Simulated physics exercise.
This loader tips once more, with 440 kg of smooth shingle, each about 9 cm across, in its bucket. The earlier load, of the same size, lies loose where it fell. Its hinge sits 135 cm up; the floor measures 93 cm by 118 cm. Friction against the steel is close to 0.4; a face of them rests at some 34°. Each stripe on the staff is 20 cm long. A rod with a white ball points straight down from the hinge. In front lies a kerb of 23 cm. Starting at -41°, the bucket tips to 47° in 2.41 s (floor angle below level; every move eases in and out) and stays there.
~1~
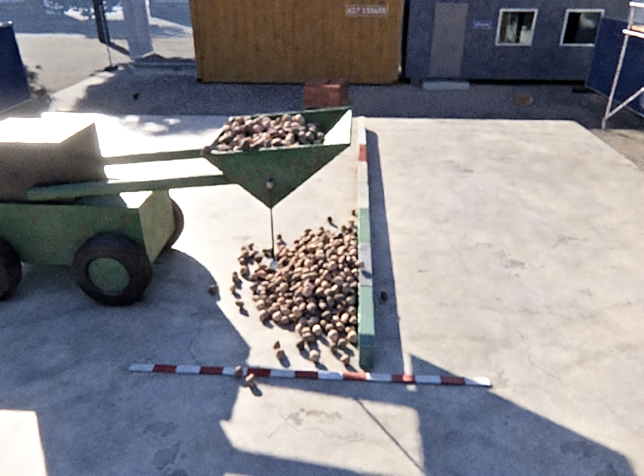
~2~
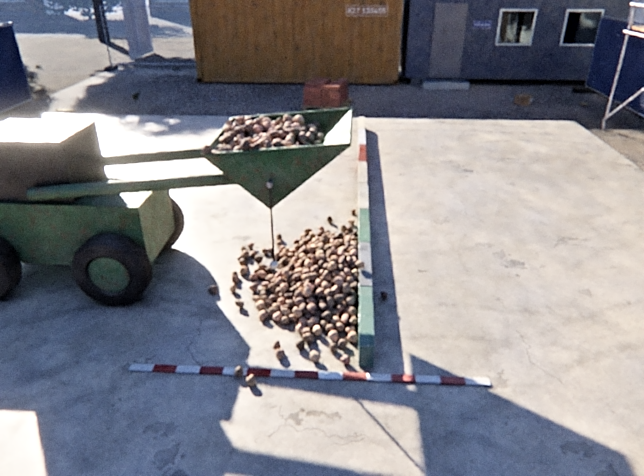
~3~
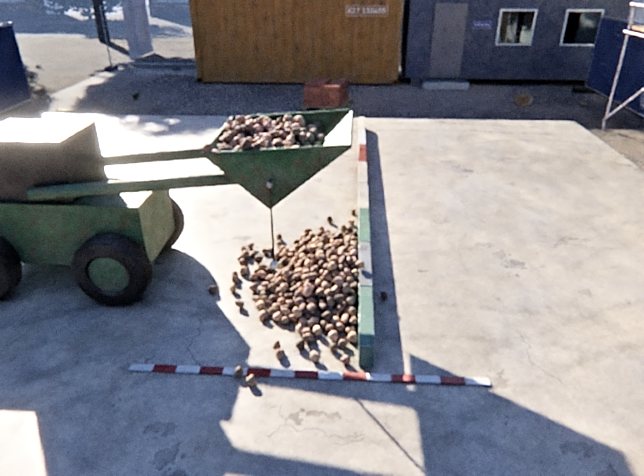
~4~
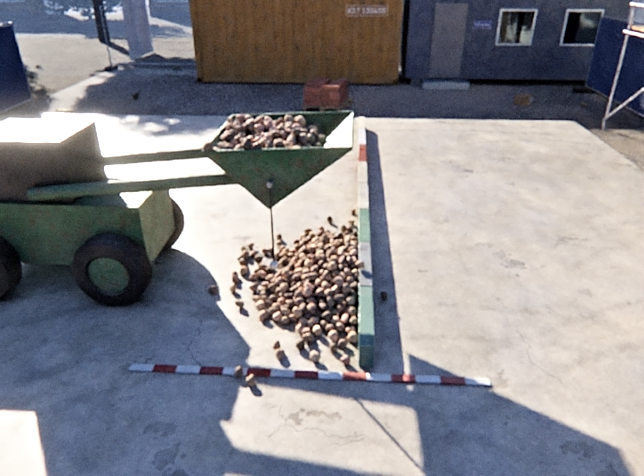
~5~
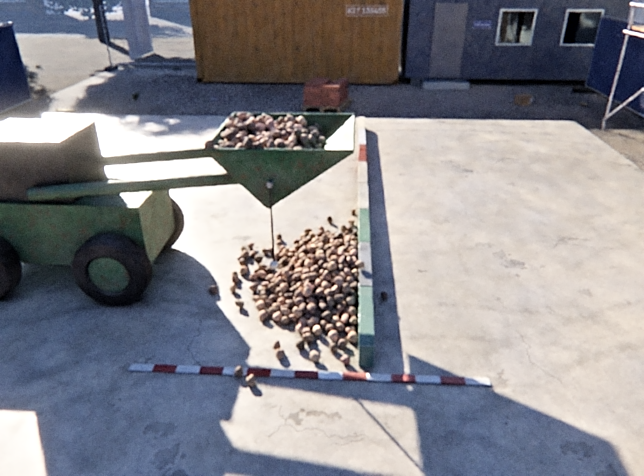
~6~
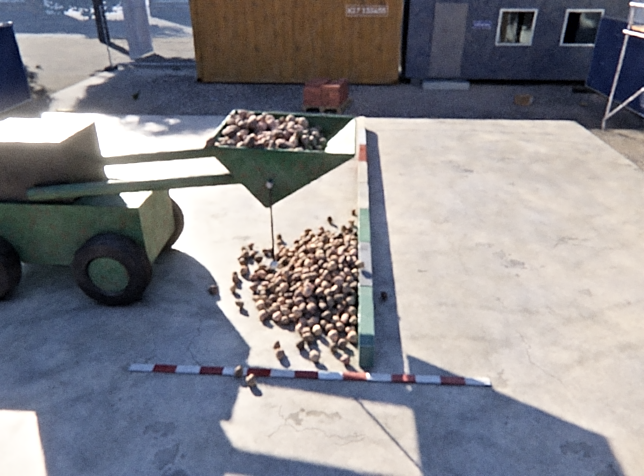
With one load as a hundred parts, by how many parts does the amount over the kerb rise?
Some 54 per cent is added.
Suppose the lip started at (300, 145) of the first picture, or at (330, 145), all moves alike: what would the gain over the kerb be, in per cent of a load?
About 5 and 30 per cent.
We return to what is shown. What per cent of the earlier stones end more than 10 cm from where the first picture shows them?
About 5 per cent.
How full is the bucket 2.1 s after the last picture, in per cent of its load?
About 0 per cent.
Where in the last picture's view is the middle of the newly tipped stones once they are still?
Their middle is at about (378, 273).
Then, 1.4 s after the last picture the floor is at 33°; in per cent of one load, 78 in the bucket, 120 on this side of the kerb, 3 over the kerb; the foremost stones are at (377, 252).
Then, 2.1 s after the last picture the floor is at 47°; in per cent of one load, 0 in the bucket, 154 on this side of the kerb, 46 over the kerb; the foremost stones are at (477, 278).
Then, 2.4 s after the last picture the floor is at 47°; in per cent of one load, 0 in the bucket, 148 on this side of the kerb, 52 over the kerb; the foremost stones are at (514, 277).
Then, 5.2 s after the last picture the floor is at 47°; in per cent of one load, 0 in the bucket, 146 on this side of the kerb, 54 over the kerb; the foremost stones are at (550, 283). Net gain over the kerb, 54.
